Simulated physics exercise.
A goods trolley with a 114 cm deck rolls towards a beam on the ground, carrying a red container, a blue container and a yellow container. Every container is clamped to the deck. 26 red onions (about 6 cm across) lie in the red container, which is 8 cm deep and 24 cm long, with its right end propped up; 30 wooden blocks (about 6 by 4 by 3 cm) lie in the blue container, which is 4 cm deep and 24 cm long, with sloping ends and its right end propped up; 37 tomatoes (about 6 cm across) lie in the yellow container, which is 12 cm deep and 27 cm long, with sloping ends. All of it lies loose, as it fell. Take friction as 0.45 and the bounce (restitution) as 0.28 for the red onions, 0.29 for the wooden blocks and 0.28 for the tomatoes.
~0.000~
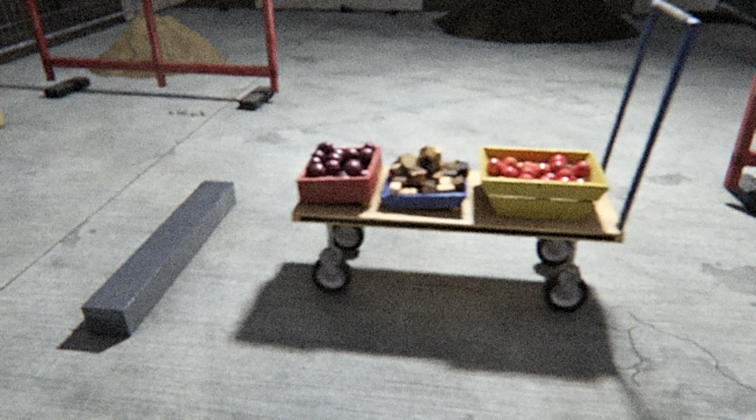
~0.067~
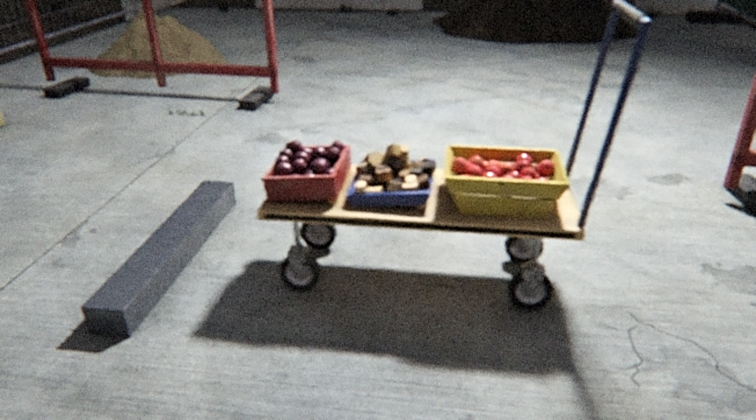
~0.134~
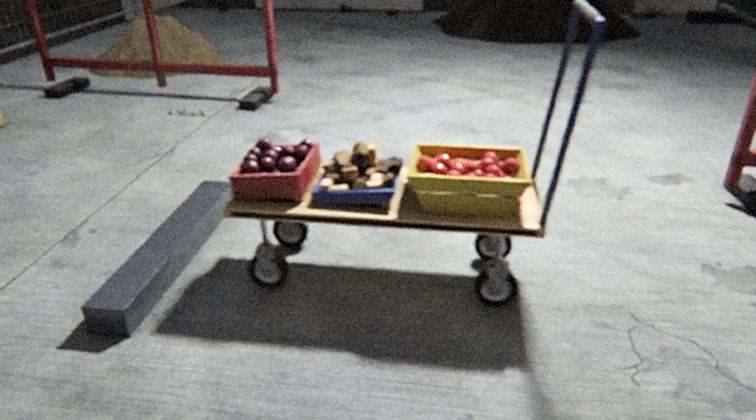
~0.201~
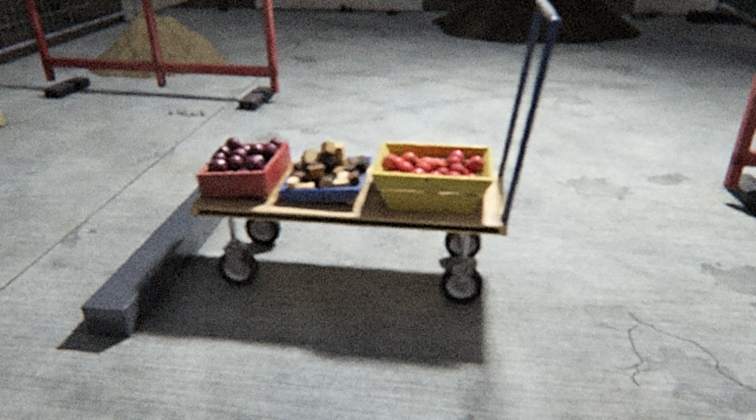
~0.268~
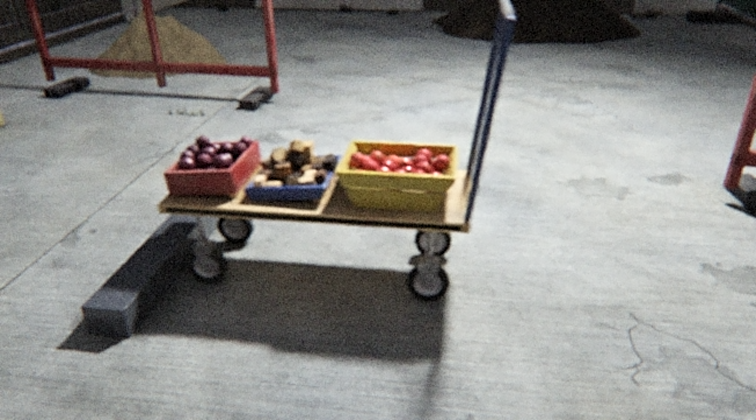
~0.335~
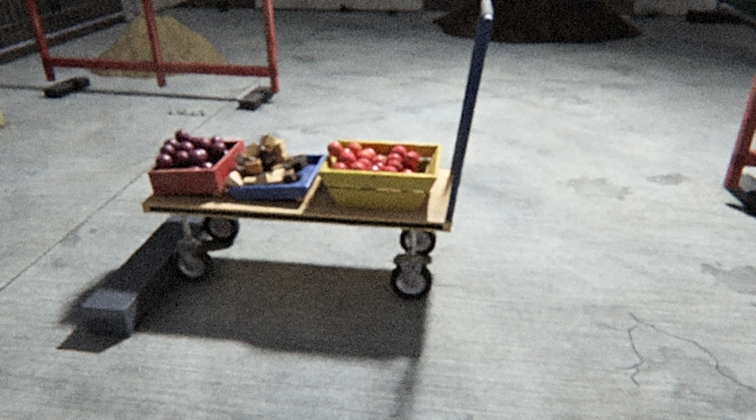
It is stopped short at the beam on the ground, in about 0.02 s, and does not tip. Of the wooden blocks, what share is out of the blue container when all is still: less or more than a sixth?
The blue container loses more than a sixth of its wooden blocks.
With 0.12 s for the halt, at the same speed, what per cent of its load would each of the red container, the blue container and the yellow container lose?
In that case red container 20, blue container 20, yellow container 0 per cent.
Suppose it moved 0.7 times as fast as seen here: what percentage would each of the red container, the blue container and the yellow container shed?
Then red container 10, blue container 20, yellow container 0 per cent.
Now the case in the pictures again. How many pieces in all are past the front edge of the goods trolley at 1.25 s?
About 6.
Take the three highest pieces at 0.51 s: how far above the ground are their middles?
Roughly 58 cm.
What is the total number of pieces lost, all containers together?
Some 16 pieces.
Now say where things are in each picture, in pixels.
In the first frame (each is followed by its nearest rim corner in this view), blue container, (465, 194); red container, (365, 178); 57 cm short of the stop; none out.
The second frame shows blue container, (428, 192); red container, (330, 176); 44 cm short of the stop.
The third frame shows blue container, (392, 190); red container, (296, 174); 32 cm short of the stop.
The fourth frame shows blue container, (357, 188); red container, (262, 172); 19 cm short of the stop.
The fifth frame shows blue container, (322, 186); red container, (228, 170); 6 cm short of the stop.
The sixth frame shows blue container, (305, 185); red container, (211, 169); stopped; none out.
After 0.39 s, red container 25 in, 1 out, blue container 29 in, 1 out and yellow container 37 in, 0 out.
After 0.51 s, red container 21 in, 5 out, blue container 24 in, 6 out and yellow container 35 in, 2 out.
After 0.74 s, red container 21 in, 5 out, blue container 24 in, 6 out and yellow container 35 in, 2 out.
Final count (at 1.25 s), red container 21 in, 5 out, blue container 22 in, 8 out and yellow container 35 in, 2 out. Asked share, 8 of 30, 27 per cent.
